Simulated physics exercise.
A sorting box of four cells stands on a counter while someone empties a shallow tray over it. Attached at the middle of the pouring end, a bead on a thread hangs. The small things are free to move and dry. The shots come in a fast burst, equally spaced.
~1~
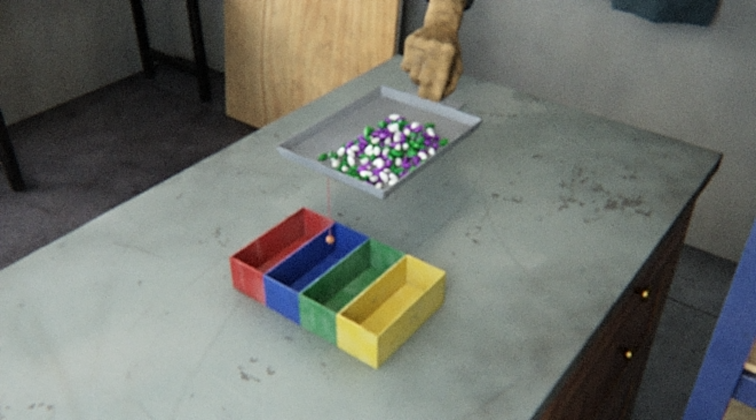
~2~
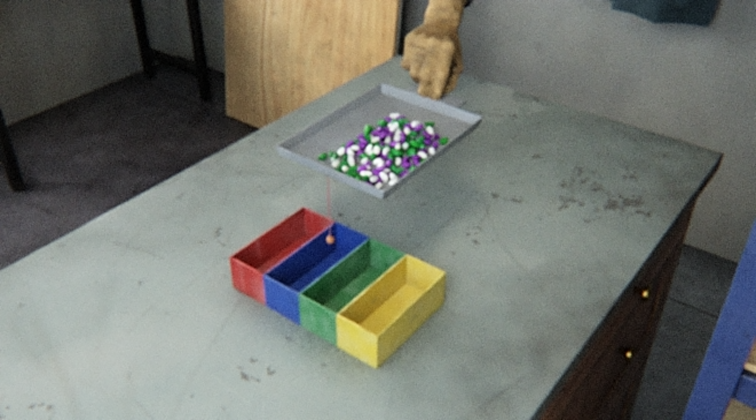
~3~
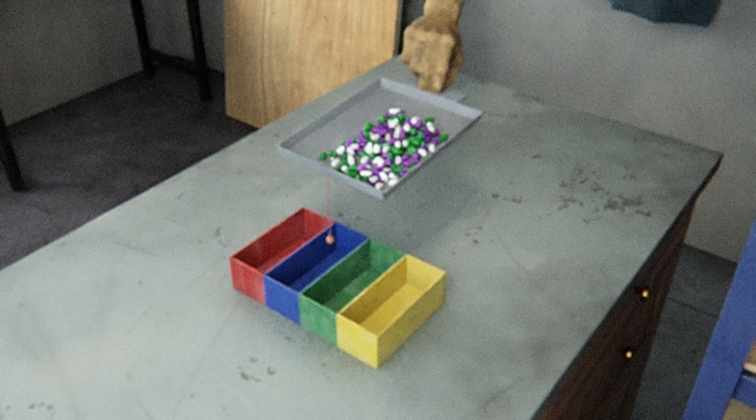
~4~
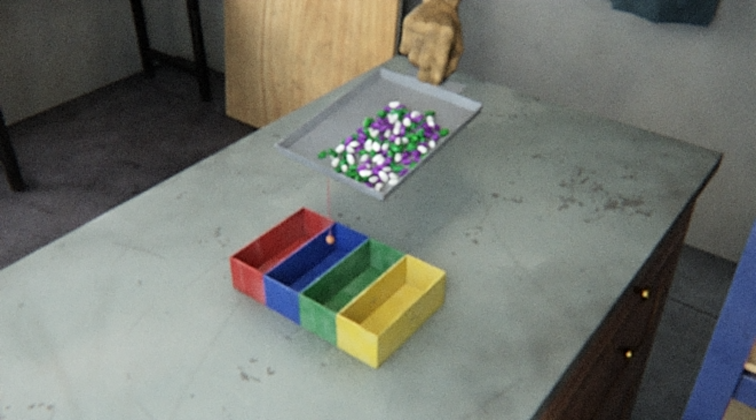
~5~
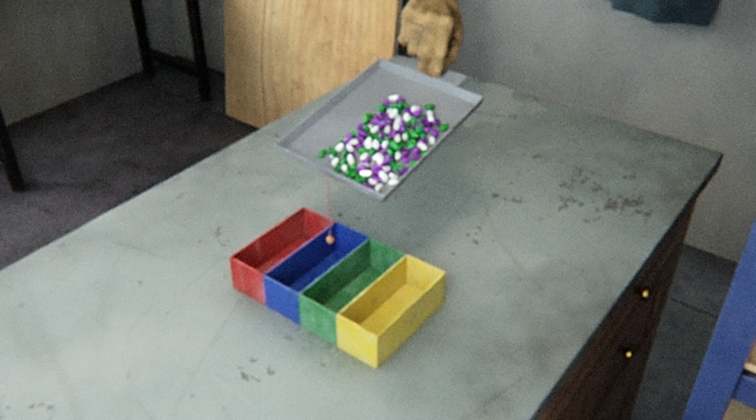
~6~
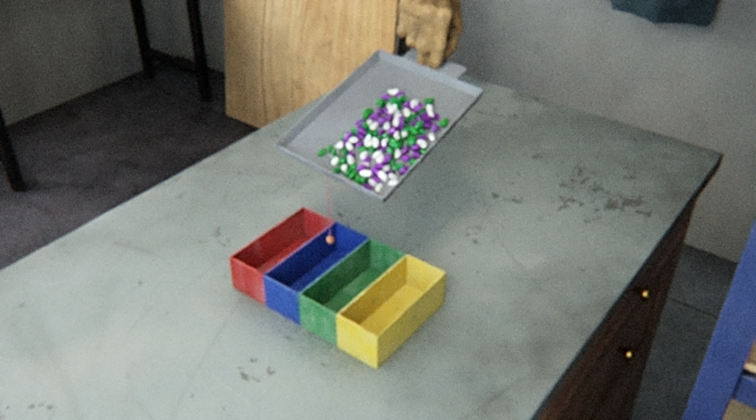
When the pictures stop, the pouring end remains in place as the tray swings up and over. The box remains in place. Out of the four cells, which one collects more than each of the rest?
The green cell collects the most.
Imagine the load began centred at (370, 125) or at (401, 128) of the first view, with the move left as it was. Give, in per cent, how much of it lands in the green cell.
Share in order: Roughly 50 %, 50 %.
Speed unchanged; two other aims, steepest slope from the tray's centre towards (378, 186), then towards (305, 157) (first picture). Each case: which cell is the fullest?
First aim: The green cell. Second aim: Red.
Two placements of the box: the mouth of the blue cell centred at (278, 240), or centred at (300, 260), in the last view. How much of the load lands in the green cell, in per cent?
I'd say about 20 percent, followed by about 50 percent.
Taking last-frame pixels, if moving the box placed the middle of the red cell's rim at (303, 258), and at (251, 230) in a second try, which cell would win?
Case 1 - blue; case 2 - the yellow one.
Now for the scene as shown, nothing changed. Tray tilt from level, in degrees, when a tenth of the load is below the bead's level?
Around 85° of tilt.
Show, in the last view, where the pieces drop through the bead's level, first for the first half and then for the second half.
Around (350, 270) at first; around (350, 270) after that.
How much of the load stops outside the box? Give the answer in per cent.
Share: Approx. 0 %.
Soon after the last picture, tray tipped steeply; nearly all on the tray; a stray few falling or outside the box.
A little later, tray tipped right over; about a third on the tray; about a quarter in the green cell; a small part in the yellow cell; a small part in the blue cell; a stray few in the red cell; about a quarter falling or outside the box.
Later still, tray tipped past a quarter turn; about two thirds in the green cell; about a quarter in the blue cell; about a quarter in the yellow cell; a stray few in the red cell; a stray few falling or outside the box.
At rest, tray tipped past a quarter turn; about two thirds in the green cell; about a quarter in the blue cell; about a quarter in the yellow cell; a stray few in the red cell; a stray few outside the box.
